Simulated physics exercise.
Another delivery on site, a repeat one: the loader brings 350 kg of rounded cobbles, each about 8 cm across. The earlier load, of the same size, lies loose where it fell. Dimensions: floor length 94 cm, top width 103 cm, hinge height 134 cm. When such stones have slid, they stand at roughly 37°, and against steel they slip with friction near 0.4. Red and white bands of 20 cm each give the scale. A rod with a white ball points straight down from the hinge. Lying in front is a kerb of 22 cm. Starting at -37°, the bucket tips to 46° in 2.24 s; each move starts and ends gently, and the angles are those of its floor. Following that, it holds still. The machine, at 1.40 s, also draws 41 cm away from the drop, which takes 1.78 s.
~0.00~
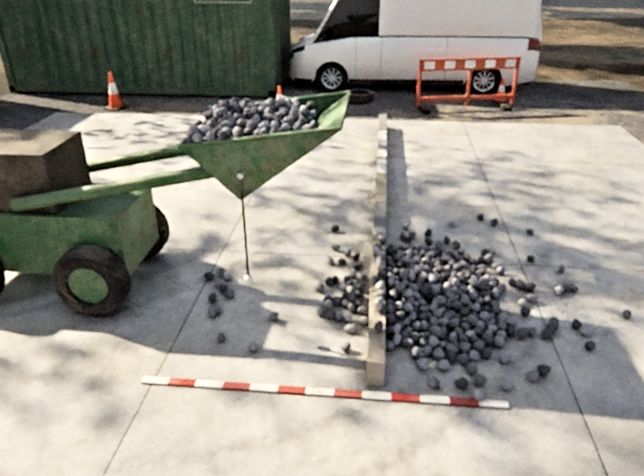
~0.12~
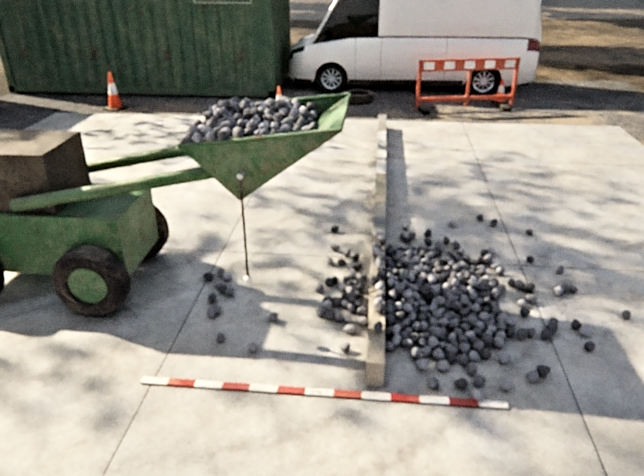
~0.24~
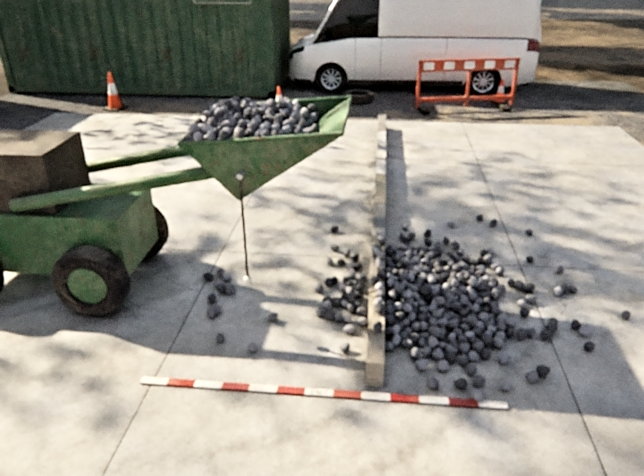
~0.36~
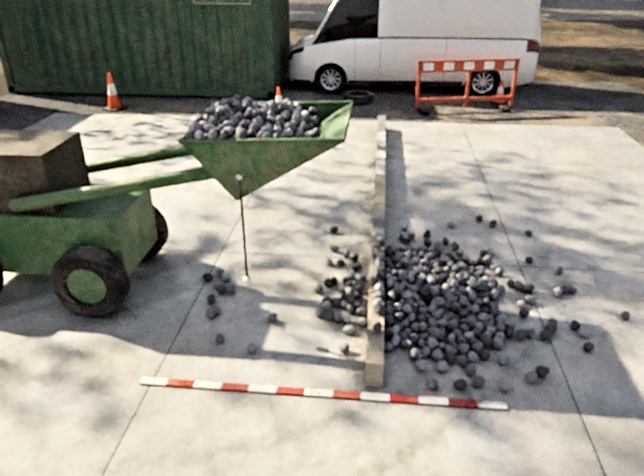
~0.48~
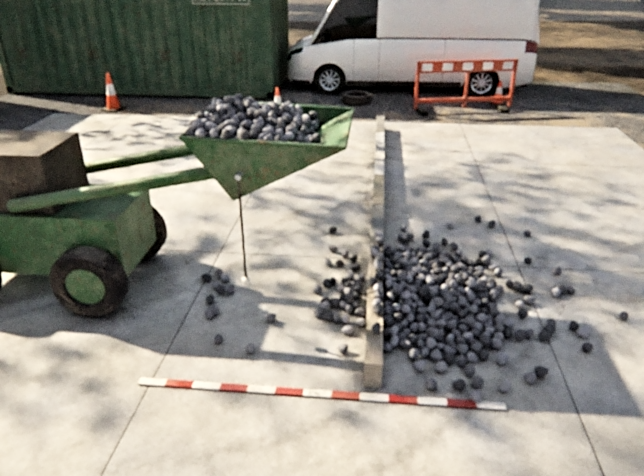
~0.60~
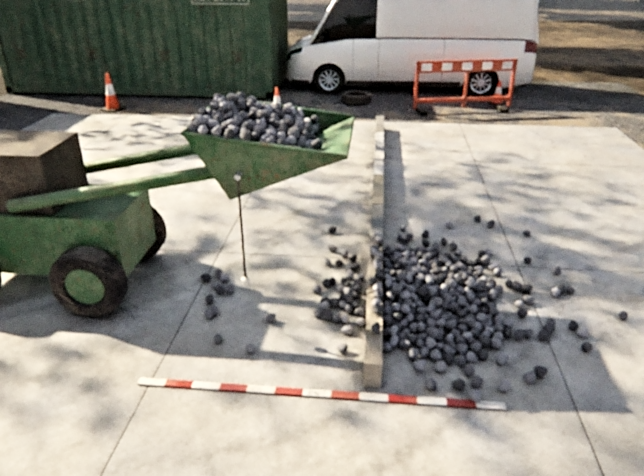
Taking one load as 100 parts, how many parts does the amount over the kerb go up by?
3 parts.
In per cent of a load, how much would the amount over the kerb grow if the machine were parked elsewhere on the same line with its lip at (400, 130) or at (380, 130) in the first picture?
Some 65 percent, and then 35 percent.
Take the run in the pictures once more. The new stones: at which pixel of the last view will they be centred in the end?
I'd put their centre close to (334, 285).
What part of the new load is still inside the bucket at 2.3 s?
Around 0 in a hundred.
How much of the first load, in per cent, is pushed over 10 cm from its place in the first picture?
Some 5 percent, give or take.
After 1.7 s the floor is at 33°; in per cent of one load, 87 in the bucket, 27 on this side of the kerb, 88 over the kerb; the foremost stones are at (587, 319).
After 2.3 s the floor is at 46°; in per cent of one load, 1 in the bucket, 110 on this side of the kerb, 90 over the kerb; the foremost stones are at (587, 319).
After 3.6 s the floor is at 46°; in per cent of one load, 0 in the bucket, 111 on this side of the kerb, 90 over the kerb; the foremost stones are at (587, 319).
After 6.2 s the floor is at 46°; in per cent of one load, 0 in the bucket, 111 on this side of the kerb, 90 over the kerb; the foremost stones are at (587, 319). Net gain over the kerb, 3.
